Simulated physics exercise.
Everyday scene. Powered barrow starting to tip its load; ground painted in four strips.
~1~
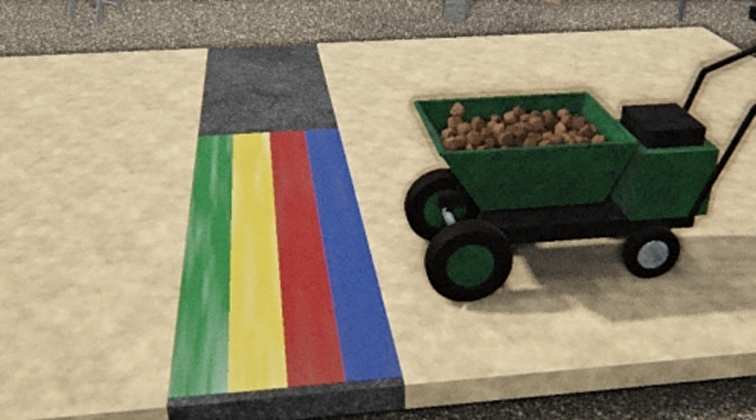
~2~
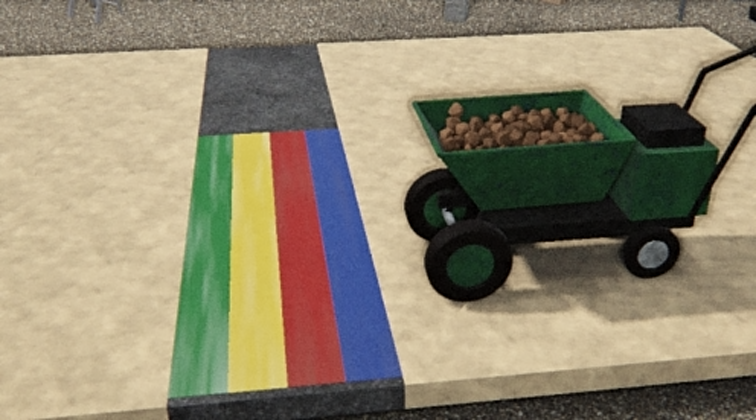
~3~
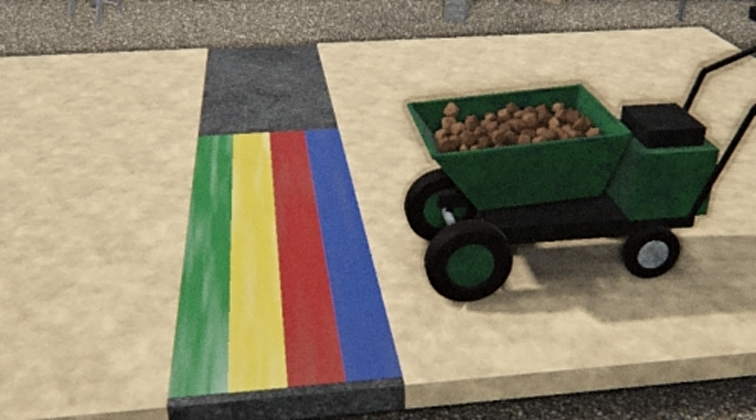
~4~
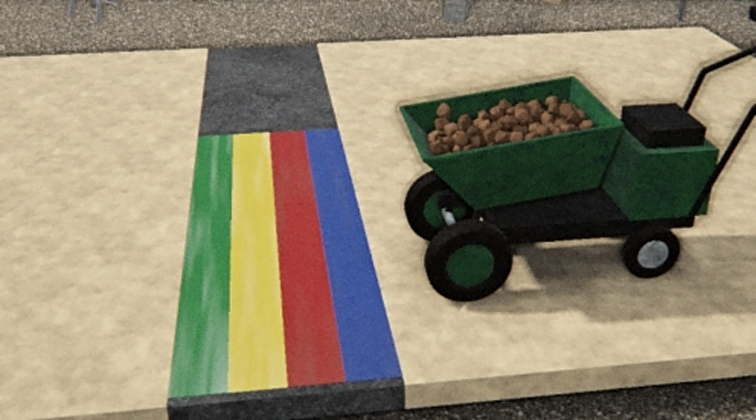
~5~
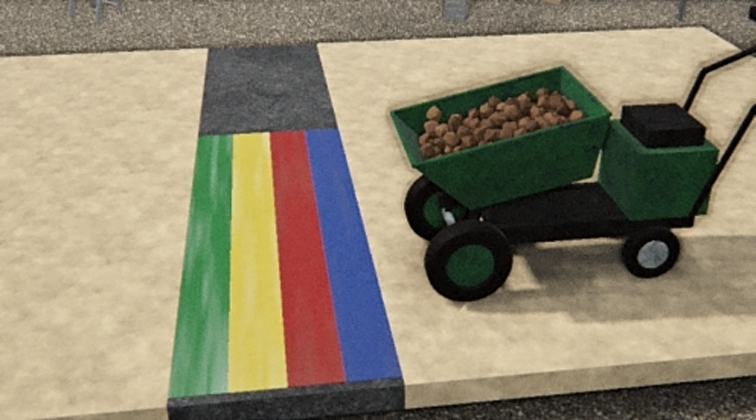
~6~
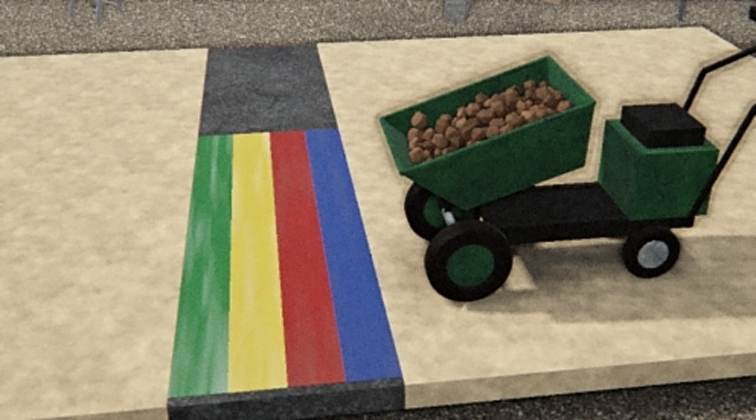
At first, a green powered barrow heaped with brown lumps stands still, its skip level, to the right of ground painted in green, yellow, red and blue strips. Then the skip begins to tilt slightly, its left lip dipping. The rear rises steadily off the chassis until the skip slopes clearly leftward, still loaded.
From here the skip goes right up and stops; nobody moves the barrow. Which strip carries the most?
The red strip.
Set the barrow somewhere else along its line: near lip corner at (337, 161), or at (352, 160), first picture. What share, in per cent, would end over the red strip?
Okay, so the first one ends at 0 % and the second at 0 %.
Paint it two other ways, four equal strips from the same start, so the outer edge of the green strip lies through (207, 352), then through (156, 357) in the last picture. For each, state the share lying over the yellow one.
I'd say about 20 % for the first and about 20 % for the second.
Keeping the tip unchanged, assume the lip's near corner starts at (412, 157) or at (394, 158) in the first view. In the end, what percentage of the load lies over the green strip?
Roughly 20 per cent, then roughly 30 per cent.
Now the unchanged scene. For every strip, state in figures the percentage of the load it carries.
Blue 15 %, red 40 %, yellow 20 %, green 10 %.
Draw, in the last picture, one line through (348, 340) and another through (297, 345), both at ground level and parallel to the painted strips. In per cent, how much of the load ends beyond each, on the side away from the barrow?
That's 80 per cent for the first and 40 per cent for the second.
Just after the last frame, skip tipped steeply; every one in the skip.
A moment on, skip tipped steeply; the larger part in the skip; just a few over the blue strip; about a tenth over the red strip; just a few over the yellow strip; just a few falling.
Further on, skip tipped right over; roughly a third in the skip; about a tenth over the blue strip; roughly a third over the red strip; roughly a quarter over the yellow strip; about a tenth over the green strip; just a few off the paint.
When it is over, skip tipped right over; about a tenth in the skip; about a tenth over the blue strip; roughly a third over the red strip; roughly a quarter over the yellow strip; about a tenth over the green strip; just a few off the paint.
